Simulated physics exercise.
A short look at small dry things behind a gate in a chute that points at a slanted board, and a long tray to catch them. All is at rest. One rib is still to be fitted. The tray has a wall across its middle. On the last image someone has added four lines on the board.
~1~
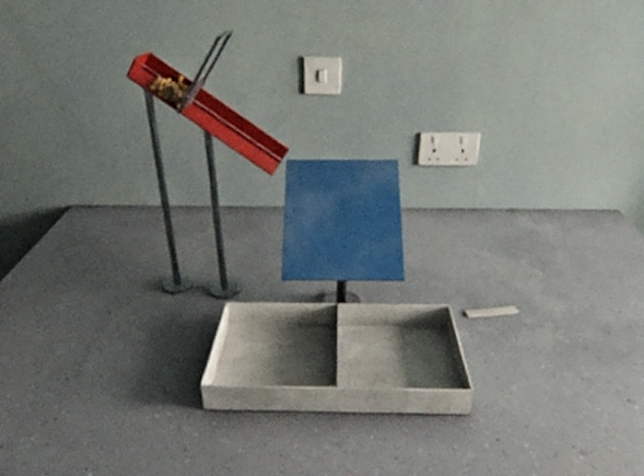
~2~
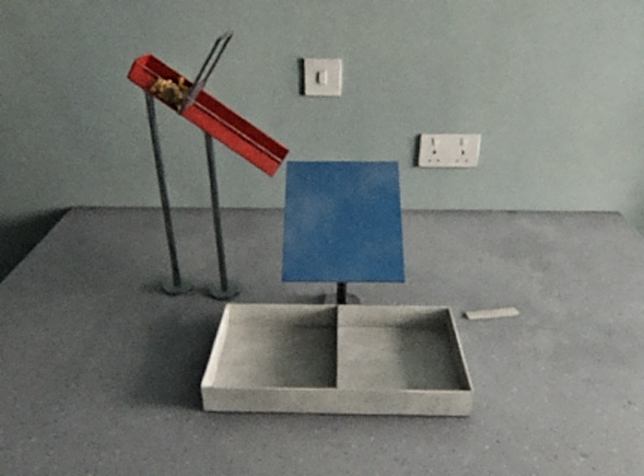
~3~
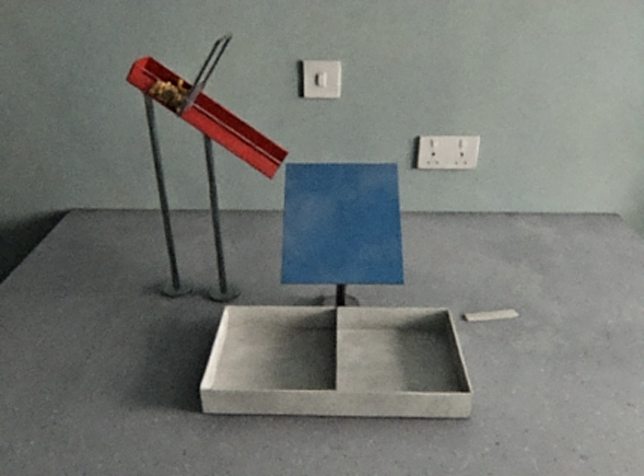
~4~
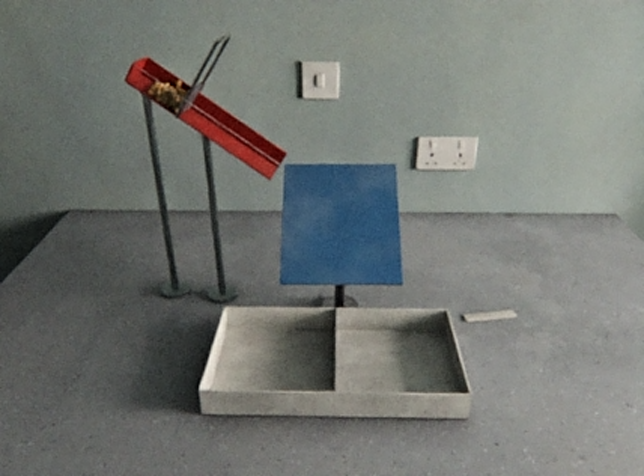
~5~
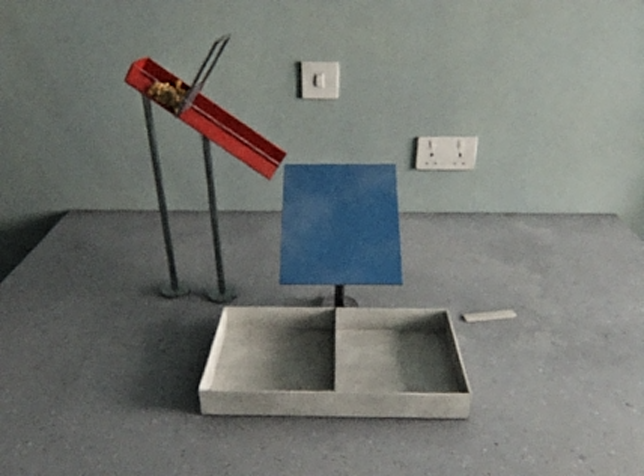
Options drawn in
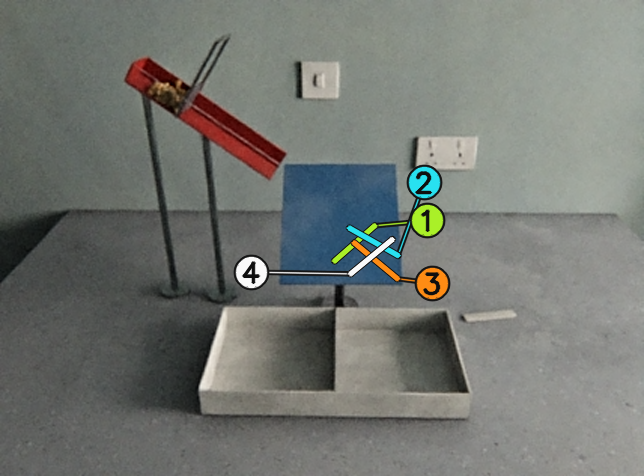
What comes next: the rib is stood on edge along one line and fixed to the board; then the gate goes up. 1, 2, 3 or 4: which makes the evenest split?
The answer is line 4.
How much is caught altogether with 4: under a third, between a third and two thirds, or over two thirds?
It is over two thirds.
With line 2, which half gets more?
More lands on the right.
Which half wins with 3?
Right.
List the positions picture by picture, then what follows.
The first frame shows load behind the gate near (177, 91), dried chickpeas; lip of the chute near (276, 170), sloping gently.
The second frame shows middle of the board near (343, 218), tilted fairly steeply; middle of its low edge near (343, 281); of its high edge near (342, 161).
The third frame shows front corners of the tray near (201, 389) and (472, 394); front end of its middle wall near (336, 391); gate still shut near (197, 89).
The fourth frame shows middle of the load near (175, 96); lip near (274, 174).
The fifth frame shows middle of the load near (175, 96); lip near (274, 174).
On the marked copy, line 1 from (374, 225) to (334, 260); line 2 from (349, 228) to (398, 255); line 3 from (354, 242) to (397, 278); line 4 from (392, 239) to (350, 273).
With 1, of what is caught, the bulk in the left half, a small share in the right.
With 2, of what is caught, close to a quarter in the left half, the bulk in the right.
With 3, of what is caught, close to a quarter in the left half, the bulk in the right.
With 4, of what is caught, close to half in the left half, close to half in the right.
